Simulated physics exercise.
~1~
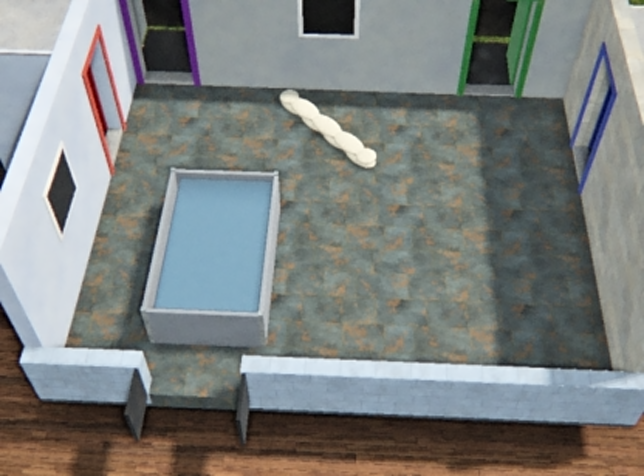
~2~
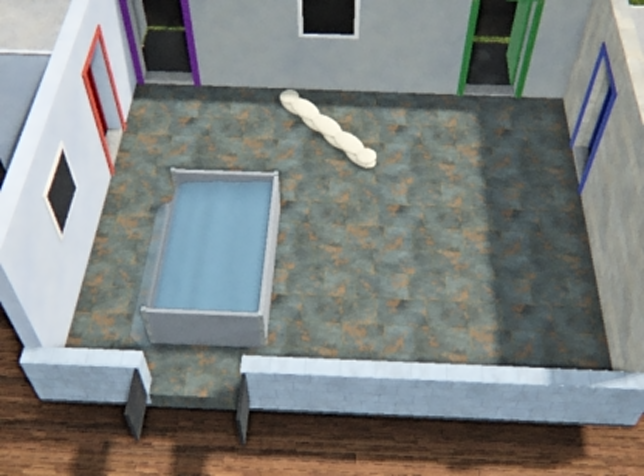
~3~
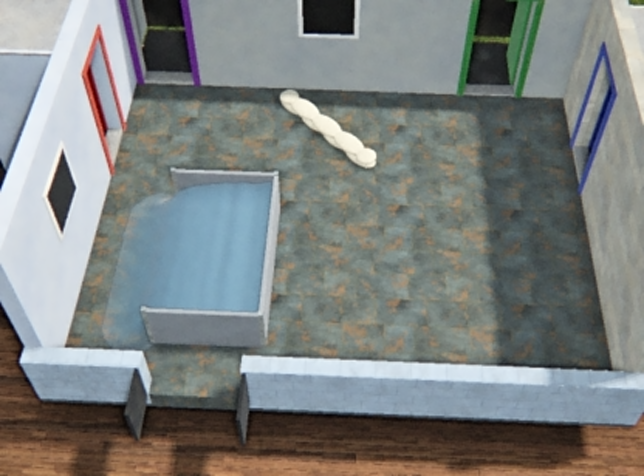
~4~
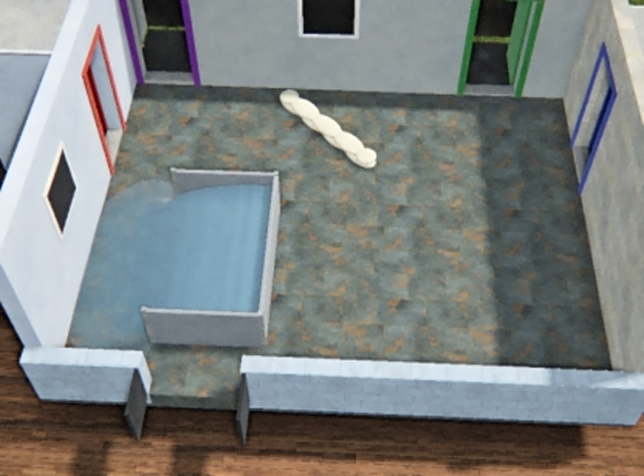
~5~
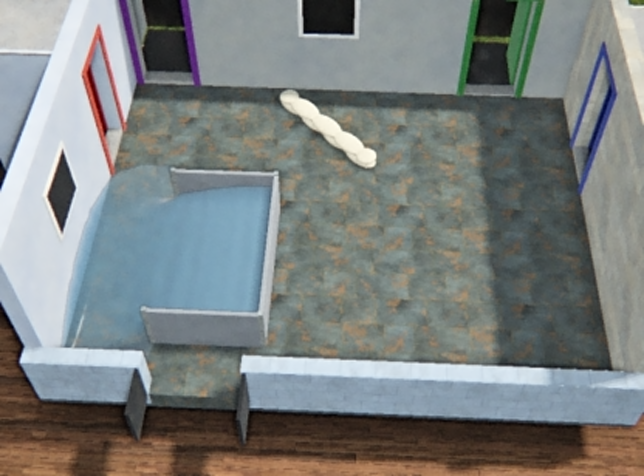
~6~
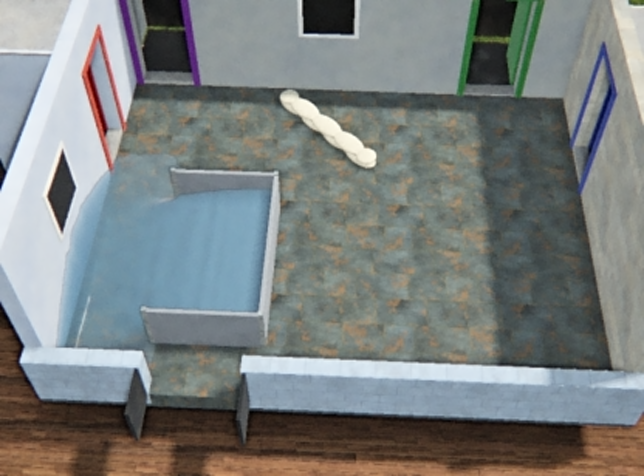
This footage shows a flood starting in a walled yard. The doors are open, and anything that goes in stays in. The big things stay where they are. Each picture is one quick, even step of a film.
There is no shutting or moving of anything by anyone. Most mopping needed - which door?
Purple door.
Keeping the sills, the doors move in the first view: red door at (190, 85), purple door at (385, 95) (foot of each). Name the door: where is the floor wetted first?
The red-painted one, by my reckoning.
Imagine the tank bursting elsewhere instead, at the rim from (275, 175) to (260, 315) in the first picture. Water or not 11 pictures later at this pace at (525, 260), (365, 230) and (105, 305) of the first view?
Soaked, soaked, untouched.
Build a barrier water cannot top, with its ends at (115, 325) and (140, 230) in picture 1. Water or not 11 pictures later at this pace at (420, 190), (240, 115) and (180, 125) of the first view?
Log: Point 1 unwetted, point 2 unwetted, point 3 inundated.
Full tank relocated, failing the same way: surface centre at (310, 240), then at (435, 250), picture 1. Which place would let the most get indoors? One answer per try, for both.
I'd go with the purple one first and the one in purple second.
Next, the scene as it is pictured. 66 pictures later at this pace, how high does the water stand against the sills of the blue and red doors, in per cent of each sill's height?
In order: Roughly 40 % and 70 %.
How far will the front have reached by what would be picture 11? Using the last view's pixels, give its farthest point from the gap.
I reckon the front has reached (134, 95) by then.
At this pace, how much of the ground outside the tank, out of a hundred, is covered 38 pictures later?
I'd guess some 65 per cent.
A moment on, water covers 15 % of the floor; red door a trickle in, blue door not reached, green door not reached, purple door not reached.
Next, water covers 25 % of the floor; red door a trickle in, blue door not reached, green door not reached, purple door some in.
Then, water covers 45 % of the floor; red door some in, blue door not reached, green door not reached, purple door a lot in.
Later, water covers 65 % of the floor; red door some in, blue door wet at the sill, nothing in, green door wet at the sill, nothing in, purple door a lot in.
In the end, water covers 90 % of the floor; red door some in, blue door wet at the sill, nothing in, green door a trickle in, purple door a lot in; the purple door has let in the most.
